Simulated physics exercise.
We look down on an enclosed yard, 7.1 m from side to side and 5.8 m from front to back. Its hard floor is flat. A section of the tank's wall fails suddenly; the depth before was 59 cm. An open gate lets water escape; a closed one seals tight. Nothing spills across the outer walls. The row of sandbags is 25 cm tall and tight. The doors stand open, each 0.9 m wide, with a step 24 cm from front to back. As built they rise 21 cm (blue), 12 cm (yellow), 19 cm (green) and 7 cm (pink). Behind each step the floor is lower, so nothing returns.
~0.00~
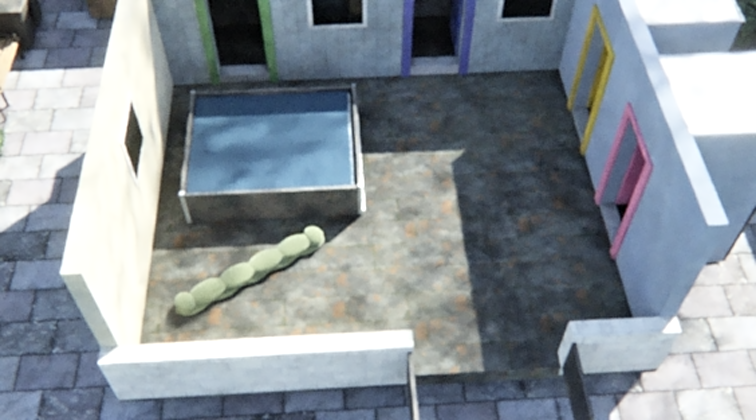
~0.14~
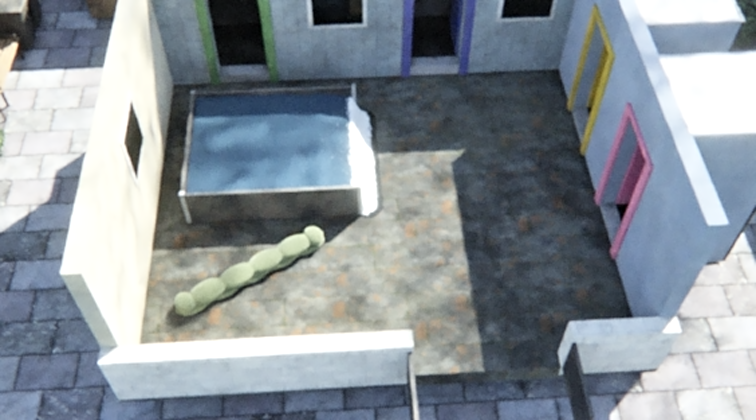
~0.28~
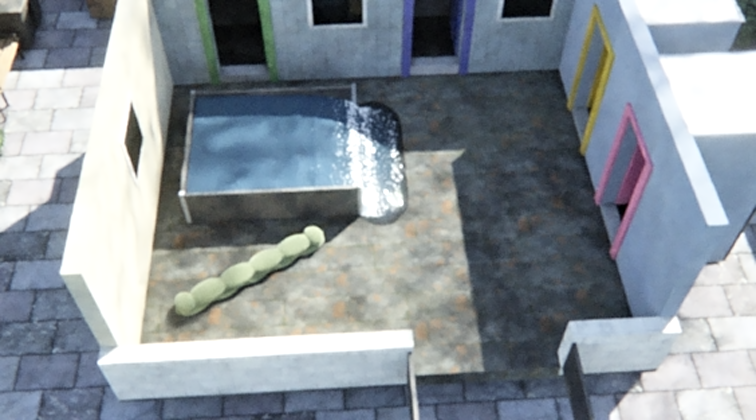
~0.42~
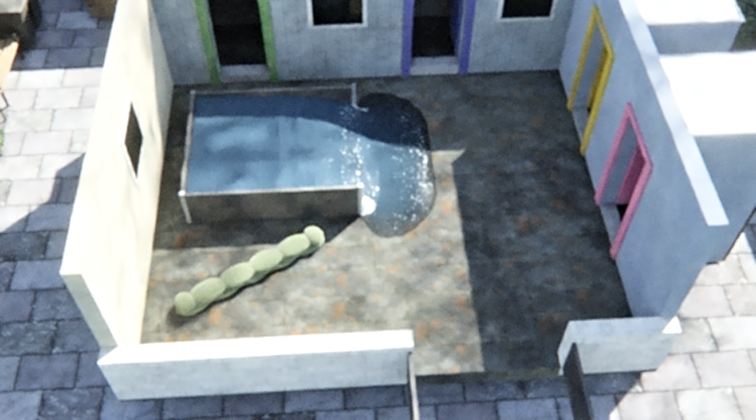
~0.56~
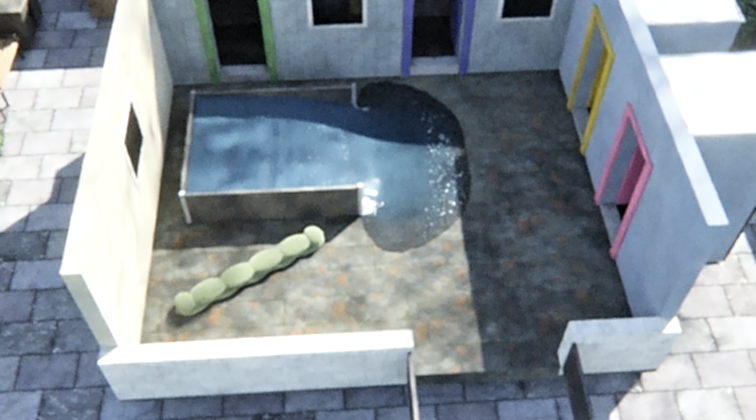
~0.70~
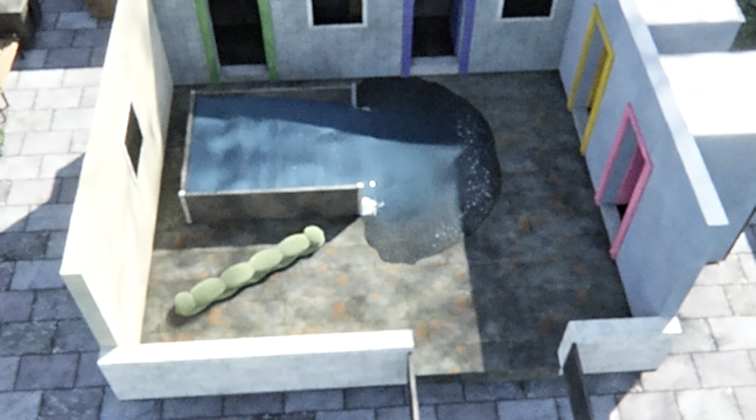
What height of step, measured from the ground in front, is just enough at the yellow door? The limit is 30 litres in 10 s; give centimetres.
About 25 cm.
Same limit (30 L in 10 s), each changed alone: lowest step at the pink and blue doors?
About 17 cm at pink and 10.0 cm at blue.
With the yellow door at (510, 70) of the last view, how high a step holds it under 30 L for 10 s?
About 23 cm.
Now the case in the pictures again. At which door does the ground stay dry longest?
The green one.
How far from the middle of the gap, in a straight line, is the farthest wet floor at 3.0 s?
Some 5.4 m out.
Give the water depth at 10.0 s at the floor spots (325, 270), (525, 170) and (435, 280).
About 5, 8 and 6 cm.
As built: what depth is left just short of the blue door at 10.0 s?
Roughly 6.0 cm deep.
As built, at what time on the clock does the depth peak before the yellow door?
At about 3.0 s.
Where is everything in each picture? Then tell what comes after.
Still water, 59 cm deep, in the tank at (273, 141); the yellow door at (589, 87) is dry, in the first picture.
The front is at (376, 209), 0.3 m from the gap at (355, 152); 0.5 m2 of floor is wet, 59 cm left at the back, in the second picture.
The gap is at (356, 155), the front 0.8 m out at (403, 184); the back of the tank holds 59 cm, in the third picture.
The front is at (430, 197), 1.2 m from the gap at (356, 155); 3.1 m2 of floor is wet, 59 cm left at the back, in the fourth picture.
Water pours out at (356, 156) and has run 1.8 m, to (466, 187); about 7 cm deep outside, 59 cm at the back, in the fifth picture.
Water pours out at (356, 156) and has run 2.3 m, to (490, 143); about 6 cm deep outside, 59 cm at the back; 1.6 m in a straight line remain to the yellow door at (589, 87), in the sixth picture.
After 1.4 s water covers 40 % of the floor, deepest (26 cm) near (370, 183); 4 cm at the yellow door, 2 litres in over its 12 cm step.
After 3.0 s water covers 55 % of the floor, deepest (36 cm) near (521, 85); 30 cm at the yellow door, 134 litres in over its 12 cm step.
After 10.0 s water covers 95 % of the floor, deepest (12 cm) near (136, 375); 6 cm at the yellow door, 268 litres in over its 12 cm step.
At the yellow door as built, the water arrived by 1.2 s and peaked near 30 cm at 3.0 s.
Run again over the same 10 s with other heights there, 71 litres in over 21 cm, 7 litres over 28.5 cm. The limit of 30 litres is kept from about 25 cm up.
